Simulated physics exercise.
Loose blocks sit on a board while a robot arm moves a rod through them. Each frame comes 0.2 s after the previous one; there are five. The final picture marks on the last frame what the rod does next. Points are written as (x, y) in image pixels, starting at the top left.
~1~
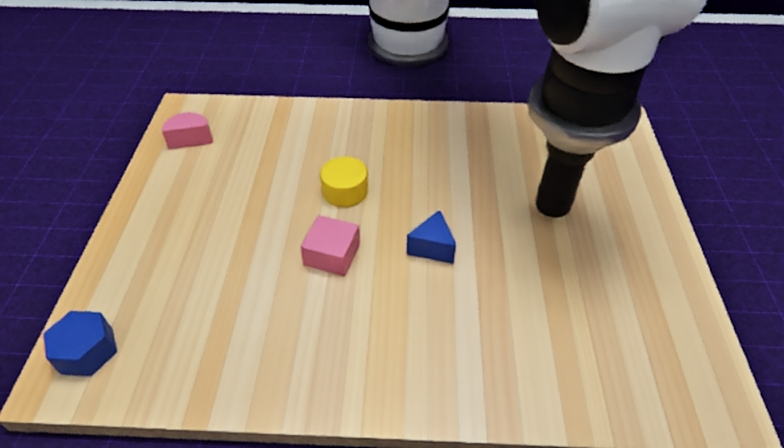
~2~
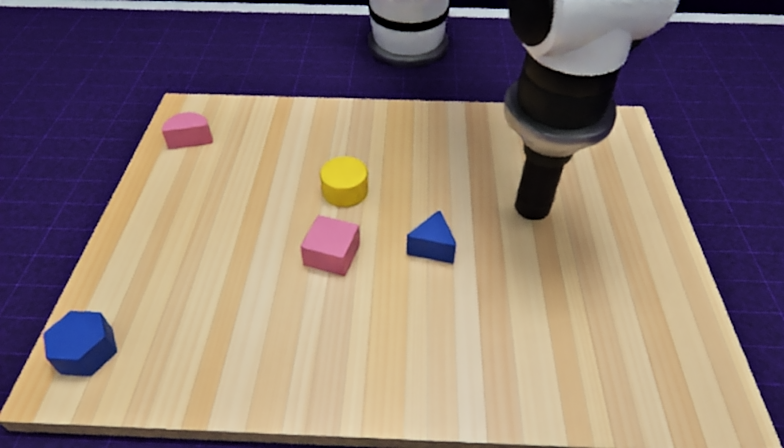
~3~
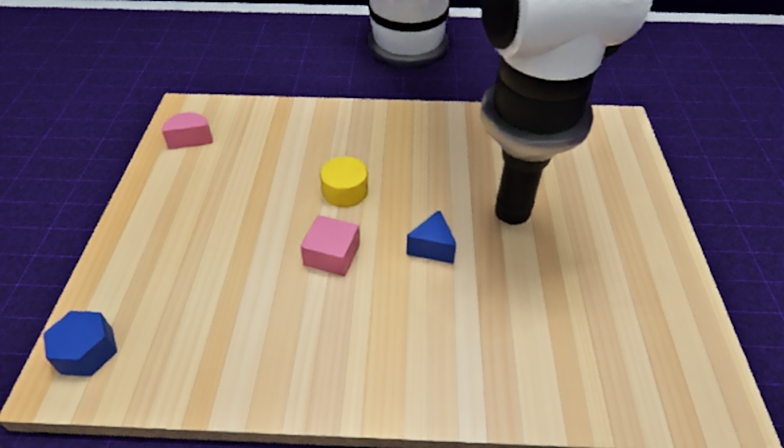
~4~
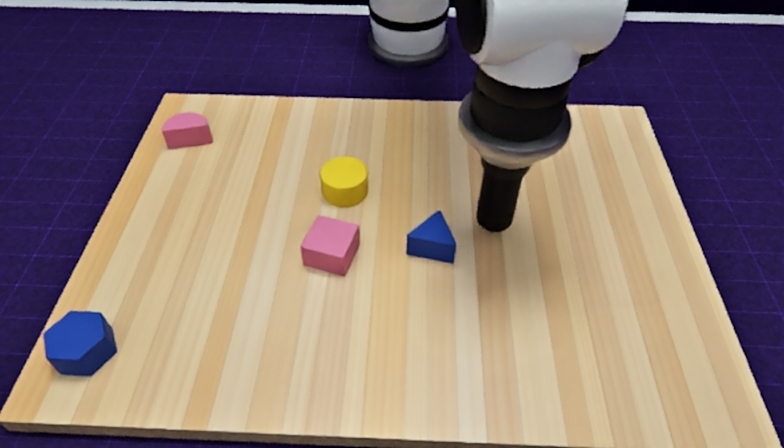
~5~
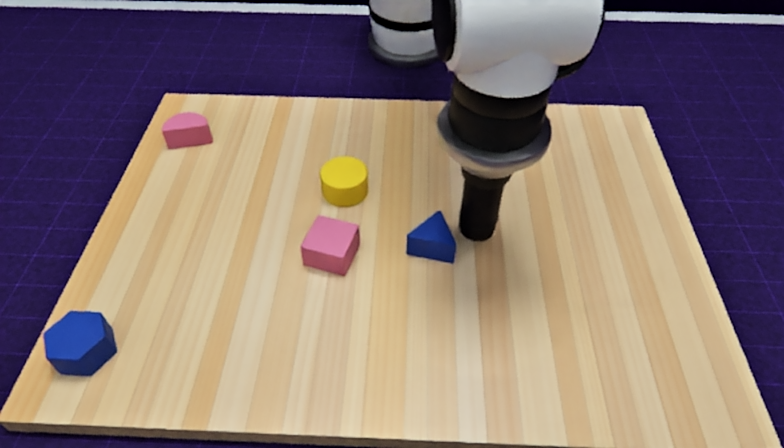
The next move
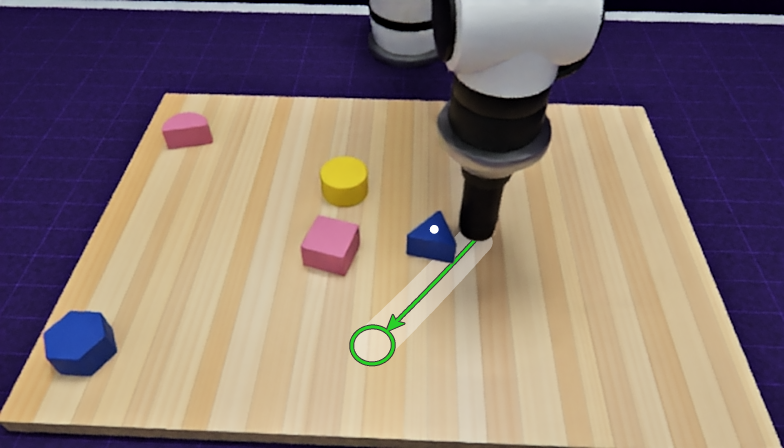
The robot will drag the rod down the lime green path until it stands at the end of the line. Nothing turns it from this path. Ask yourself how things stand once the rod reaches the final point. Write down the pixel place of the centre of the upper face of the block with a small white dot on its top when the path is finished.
Located at (416, 238).
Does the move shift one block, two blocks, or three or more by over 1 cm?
It shifts a single block.
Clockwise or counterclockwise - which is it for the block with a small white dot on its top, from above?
I'd predict that, seen from above, the block with a small white dot on its top rotates clockwise.
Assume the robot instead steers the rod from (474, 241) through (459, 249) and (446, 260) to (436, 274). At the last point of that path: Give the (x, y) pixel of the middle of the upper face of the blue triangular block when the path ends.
At pixel (409, 238).
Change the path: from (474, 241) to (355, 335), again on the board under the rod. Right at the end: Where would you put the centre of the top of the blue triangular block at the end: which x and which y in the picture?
Close to (404, 238).
Drawn move, from (474, 241) to (372, 345); the dot is on the blue triangular block.
The first path, step by step. One third of the way, rod at (446, 261); blue triangular block at (417, 238), turned 50° clockwise.
Two thirds of the way, rod at (411, 296); blue triangular block at (416, 238), turned 55° clockwise.
At the end, rod at (372, 334); pink square block still; blue triangular block at (416, 238), turned 55° clockwise.
